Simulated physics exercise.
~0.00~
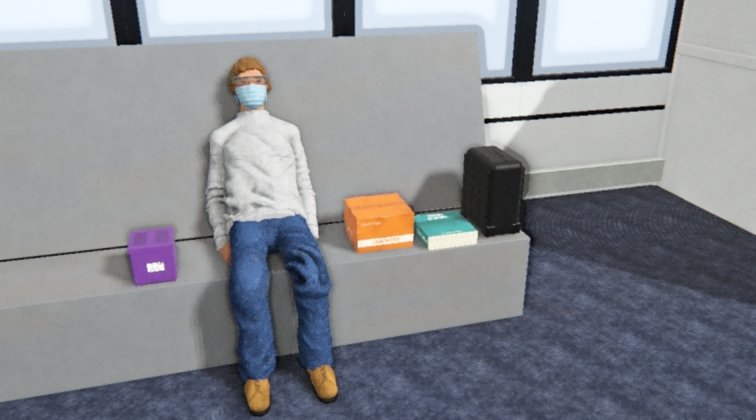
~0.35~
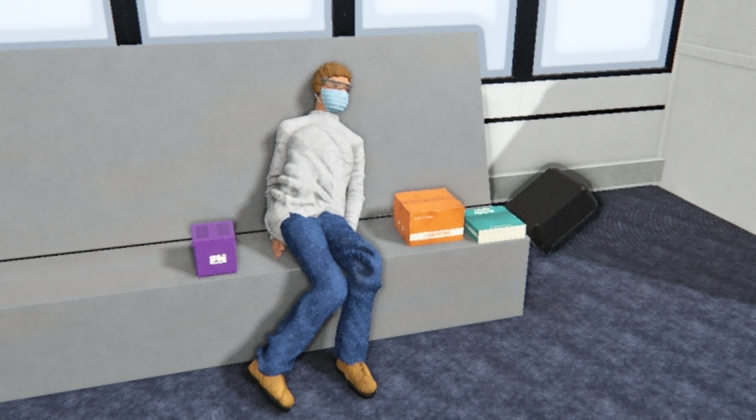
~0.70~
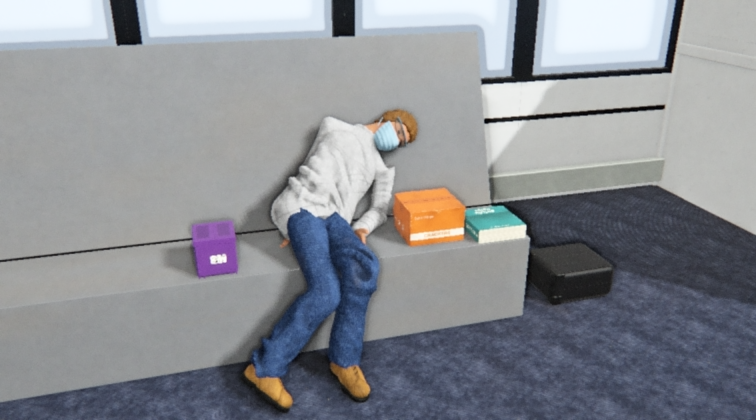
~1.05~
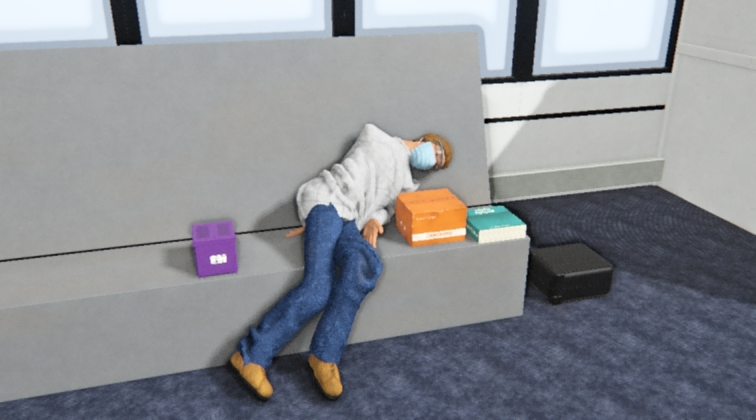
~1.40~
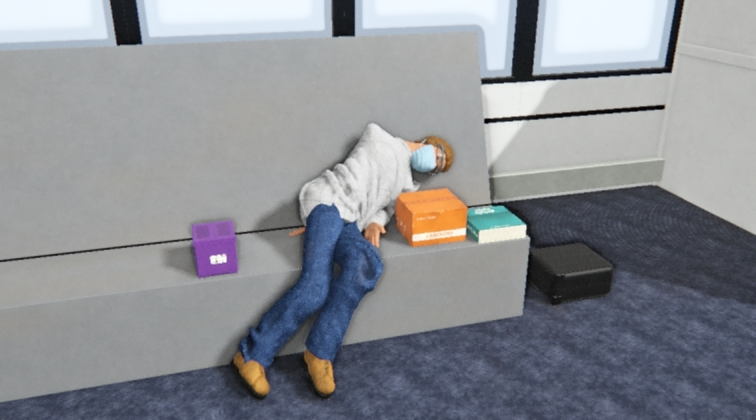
A masked sleeper in a white sweater and jeans sits slumped on a grey side bench in a rail car, with a purple tub to the left and an orange carton, a teal folder and an upright black case to the right. The sleeper and all the luggage slide right together, and the case tips over the bench end. It drops to the floor and lands on its side as the sleeper's upper body folds rightward. The sleeper sinks a little further, head hanging beyond the carton, hips still on the seat. Finally everything rests, with the tub, carton and folder still aboard.
